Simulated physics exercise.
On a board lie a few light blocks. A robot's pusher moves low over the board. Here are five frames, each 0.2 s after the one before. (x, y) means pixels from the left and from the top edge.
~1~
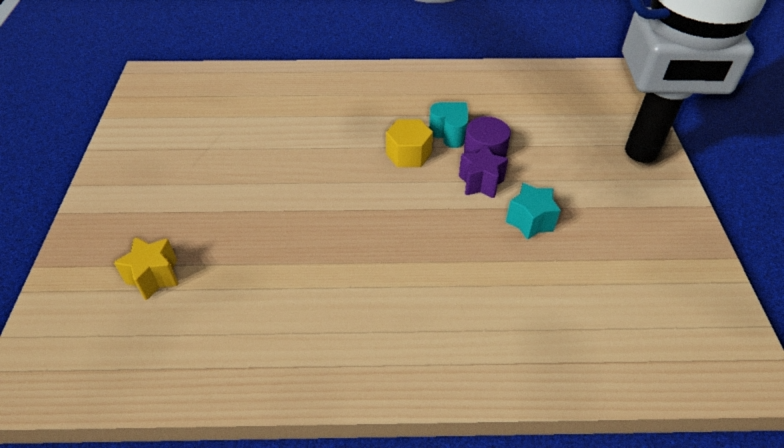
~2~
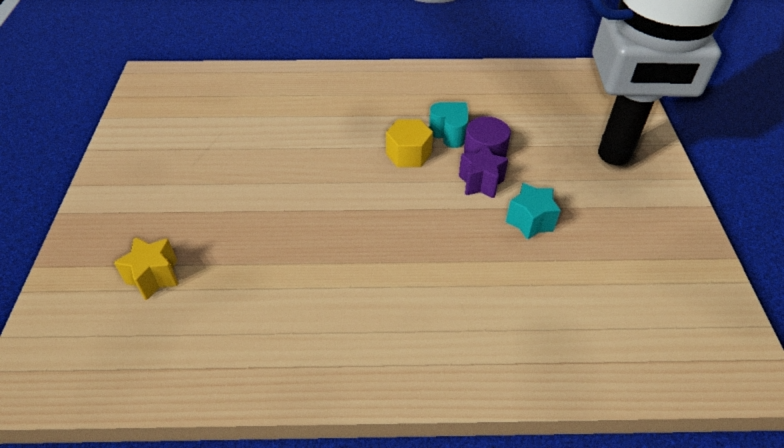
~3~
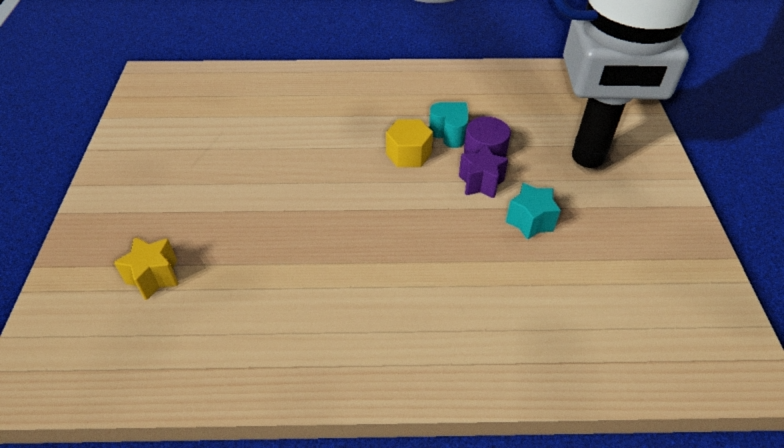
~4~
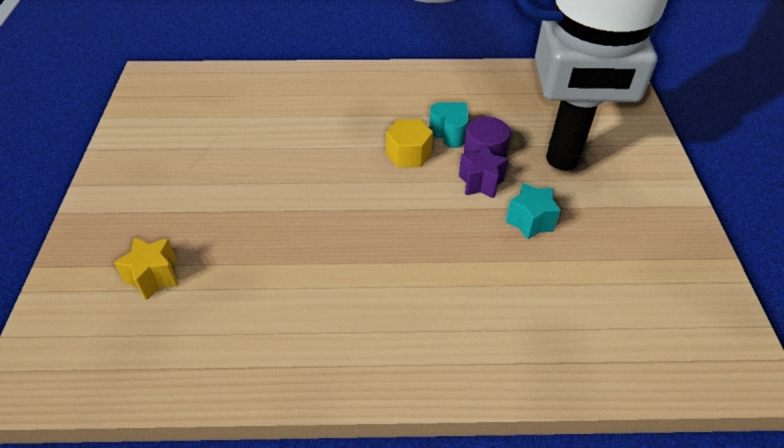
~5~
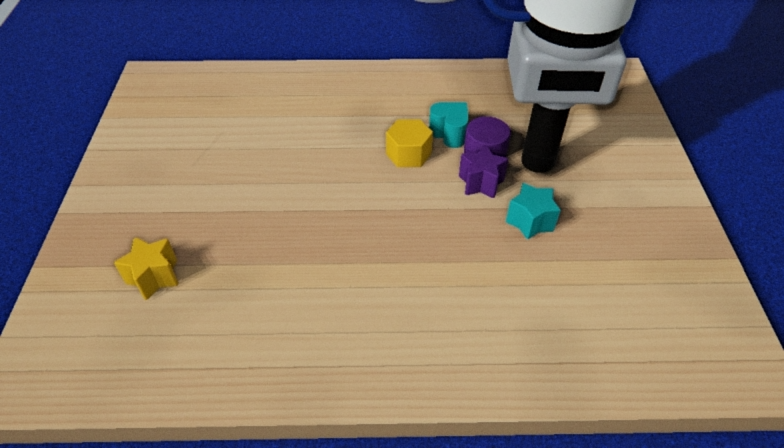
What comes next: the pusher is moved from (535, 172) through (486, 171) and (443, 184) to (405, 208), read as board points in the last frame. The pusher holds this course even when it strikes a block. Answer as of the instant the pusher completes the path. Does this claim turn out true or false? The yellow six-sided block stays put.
The claim holds.
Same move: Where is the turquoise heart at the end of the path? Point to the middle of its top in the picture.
It comes to (440, 102).
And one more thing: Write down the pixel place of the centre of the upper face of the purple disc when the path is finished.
My estimate: (468, 125).
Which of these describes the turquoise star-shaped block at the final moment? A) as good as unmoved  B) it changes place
The answer is A.
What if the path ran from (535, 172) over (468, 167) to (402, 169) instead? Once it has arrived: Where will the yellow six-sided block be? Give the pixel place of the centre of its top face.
In the picture, it is at (382, 125).
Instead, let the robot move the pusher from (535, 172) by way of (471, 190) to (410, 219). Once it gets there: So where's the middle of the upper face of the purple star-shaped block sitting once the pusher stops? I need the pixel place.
Roughly at (404, 170).
What follows on the original path. One third of the way, pusher at (487, 161); turquoise heart at (441, 104); purple star-shaped block at (469, 166); purple disc at (472, 125).
Two thirds of the way, pusher at (443, 175); turquoise heart at (440, 102); purple star-shaped block at (436, 185), turned 30° anticlockwise; purple disc at (468, 125).
At the end, pusher at (405, 198); yellow six-sided block still; turquoise heart at (440, 102); purple star-shaped block at (419, 210), turned 65° anticlockwise; purple disc at (468, 125); turquoise star-shaped block still.
